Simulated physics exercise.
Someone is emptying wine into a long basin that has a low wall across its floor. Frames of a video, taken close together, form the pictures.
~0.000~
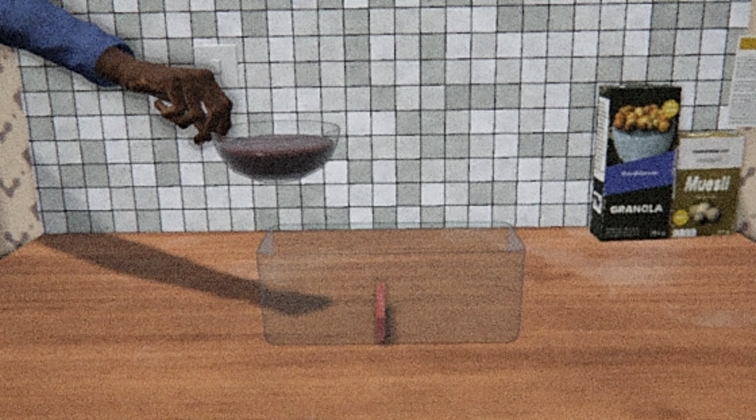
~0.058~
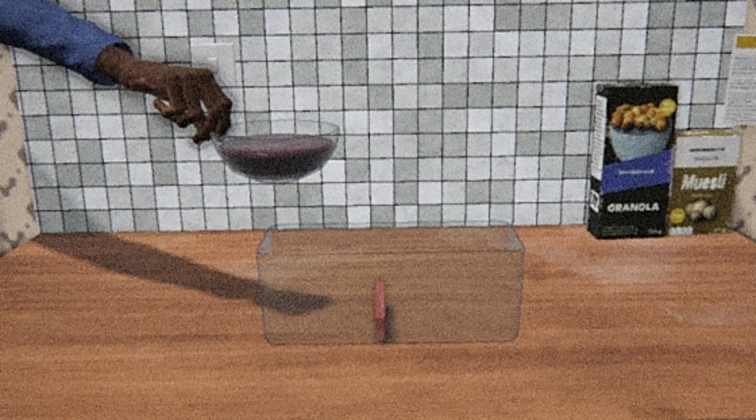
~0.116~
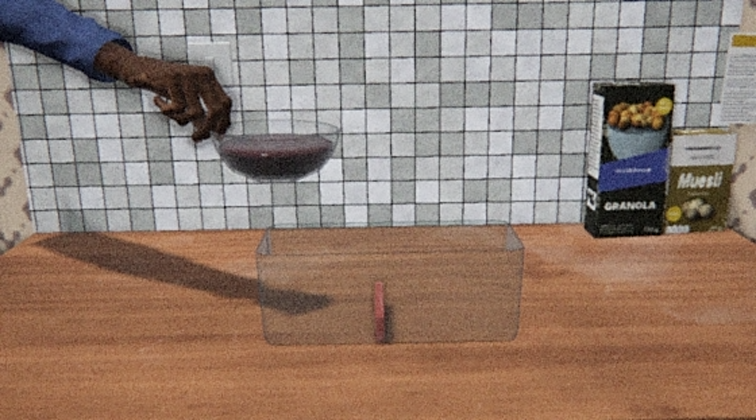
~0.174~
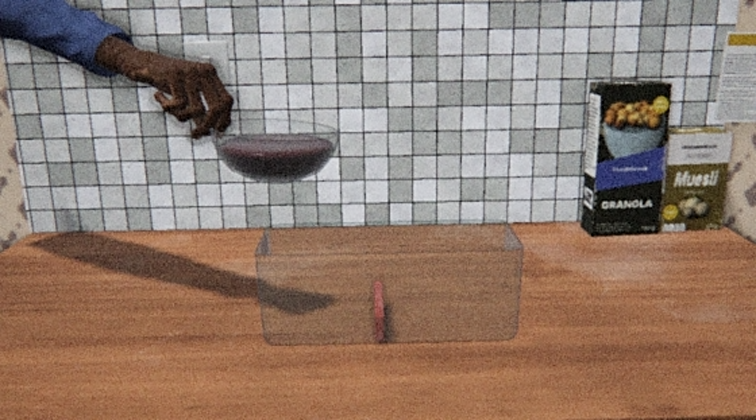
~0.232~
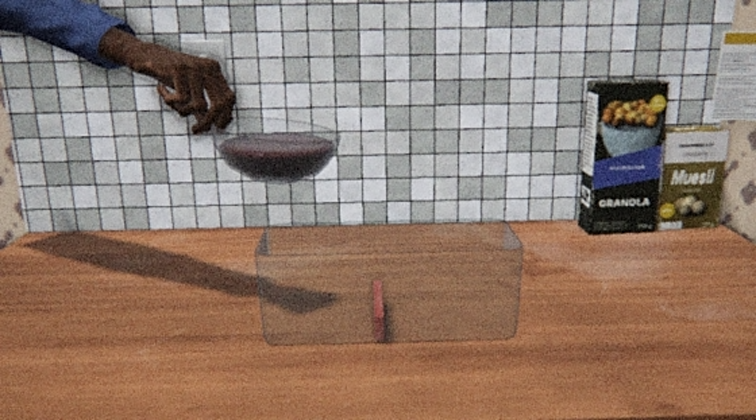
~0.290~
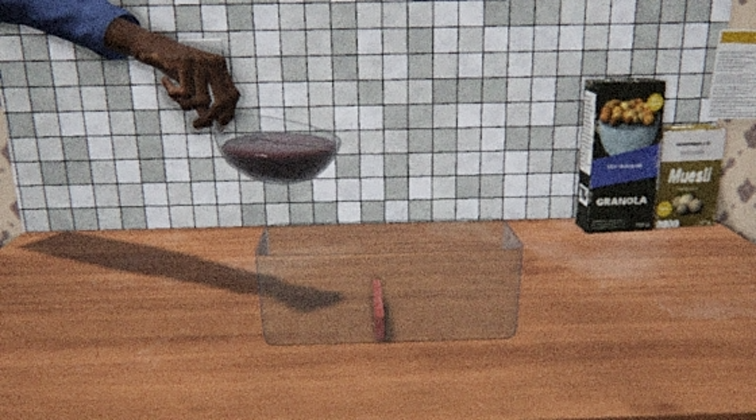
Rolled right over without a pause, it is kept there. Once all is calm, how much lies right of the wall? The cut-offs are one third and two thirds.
It falls between the two cut-offs.
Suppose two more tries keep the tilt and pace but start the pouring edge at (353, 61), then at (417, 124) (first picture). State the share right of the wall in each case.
Near 75 in a hundred first, near 95 in a hundred second.
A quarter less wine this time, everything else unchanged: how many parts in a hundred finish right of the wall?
45 %.
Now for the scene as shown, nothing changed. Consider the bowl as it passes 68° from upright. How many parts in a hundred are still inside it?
Still holding around 30 %, give or take.
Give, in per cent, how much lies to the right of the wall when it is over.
I'd put it at around 60 %.
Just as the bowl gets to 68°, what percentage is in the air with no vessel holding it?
About 30 per cent.
A moment on, the bowl is tipped part way and 32 per cent is still to pour, 7 is left of the wall and 30 right of it.
Next, the bowl is tipped right over and 0 per cent is still to pour, 41 is left of the wall and 59 right of it.
Then the bowl is tipped right over and 0 per cent is still to pour, 41 is left of the wall and 58 right of it.
Later the bowl is tipped right over and 0 per cent is still to pour, 41 is left of the wall and 58 right of it.
In the end 41 per cent lies left of the wall, 58 right of it and 0 outside.
